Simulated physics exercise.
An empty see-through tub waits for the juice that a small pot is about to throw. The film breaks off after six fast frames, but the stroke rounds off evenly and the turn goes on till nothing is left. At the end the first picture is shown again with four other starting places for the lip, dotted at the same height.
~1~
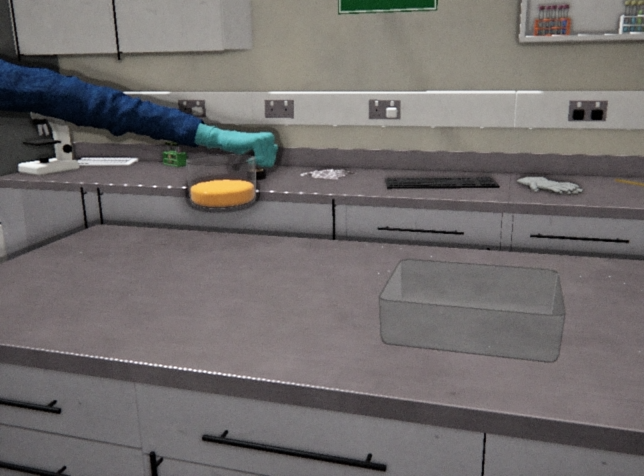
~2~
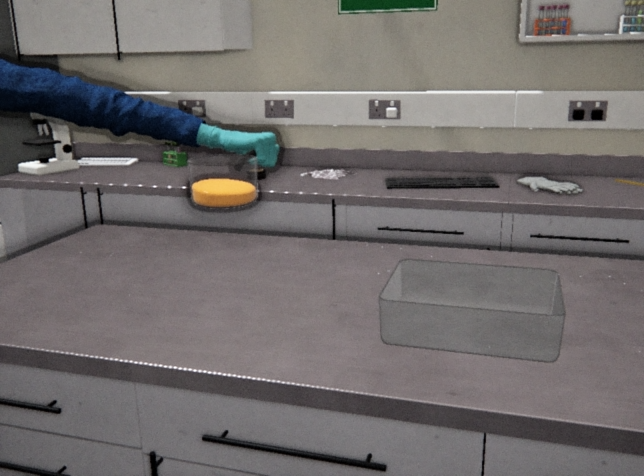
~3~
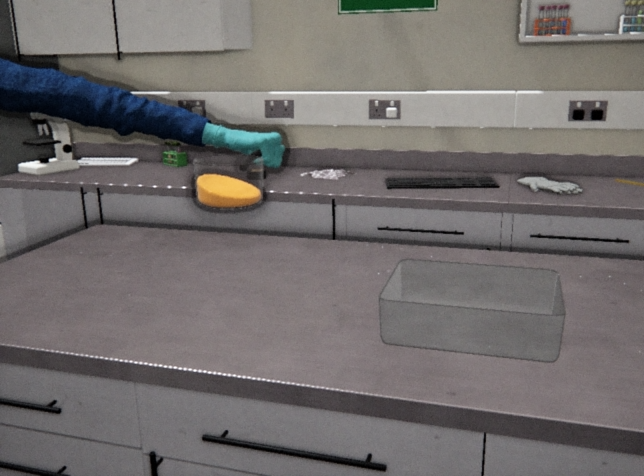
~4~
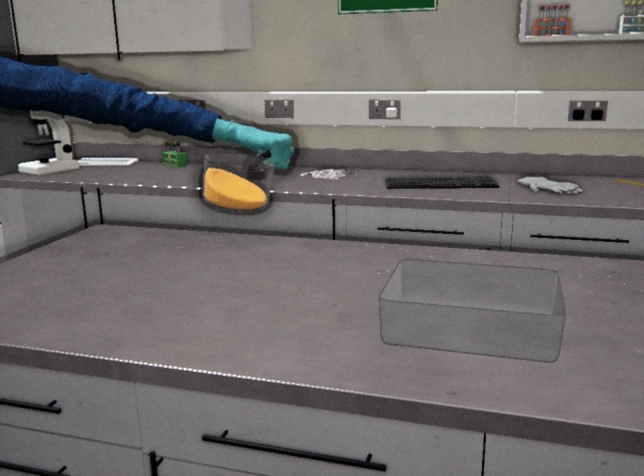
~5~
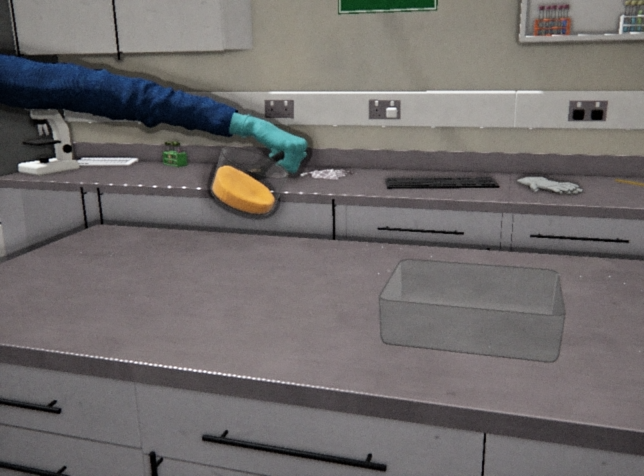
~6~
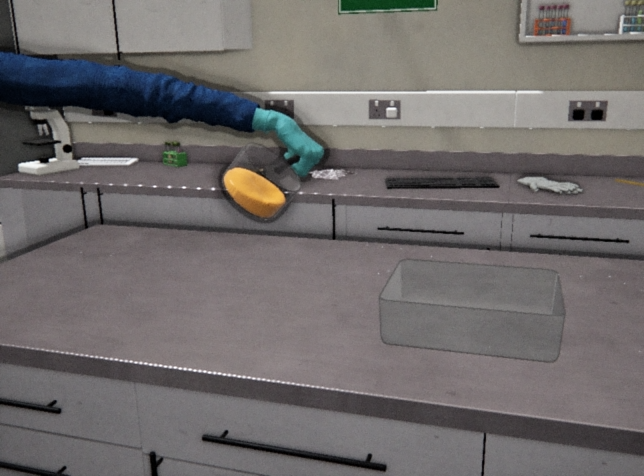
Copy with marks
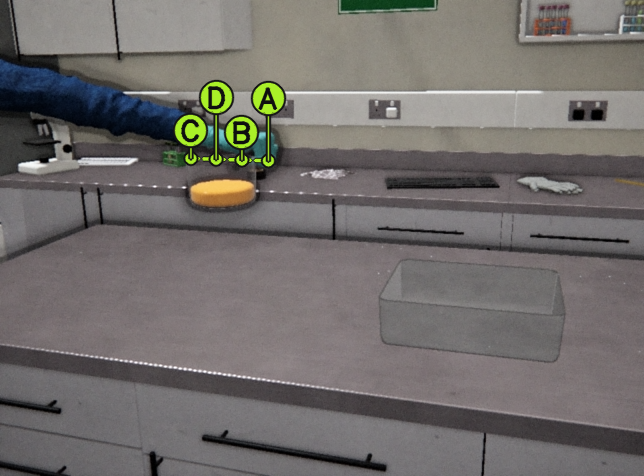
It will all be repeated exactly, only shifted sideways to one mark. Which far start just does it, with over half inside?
I would pick spot A.
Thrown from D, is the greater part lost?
Yes, it does.
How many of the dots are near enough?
One of the four.
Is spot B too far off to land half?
Yes.
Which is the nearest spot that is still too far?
The answer is B.
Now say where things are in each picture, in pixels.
Upright, lip at (251, 160); tub from (381, 342) to (559, 361); nothing has left yet, in the first frame.
Upright, lip at (253, 160); nothing has left yet, in the second frame.
Upright, lip at (259, 161); nothing has left yet, in the third frame.
Tipped about 10°, lip at (270, 166); nothing has left yet, in the fourth frame.
Tipped about 24°, lip at (285, 176); nothing has left yet, in the fifth frame.
Tipped about 42°, lip at (298, 189); nothing has left yet, in the sixth frame.
On the marked copy, A at (268, 160); B at (241, 160); C at (190, 158); D at (216, 159).
Choosing A, about 68 % lands in the tub, 20 % falls short and 13 % goes beside or beyond.
Choosing B, about 10 % lands in the tub, 87 % falls short and 3 % goes beside or beyond.
Choosing C, about 0 % lands in the tub, 100 % falls short.
Choosing D, about 0 % lands in the tub, 98 % falls short.
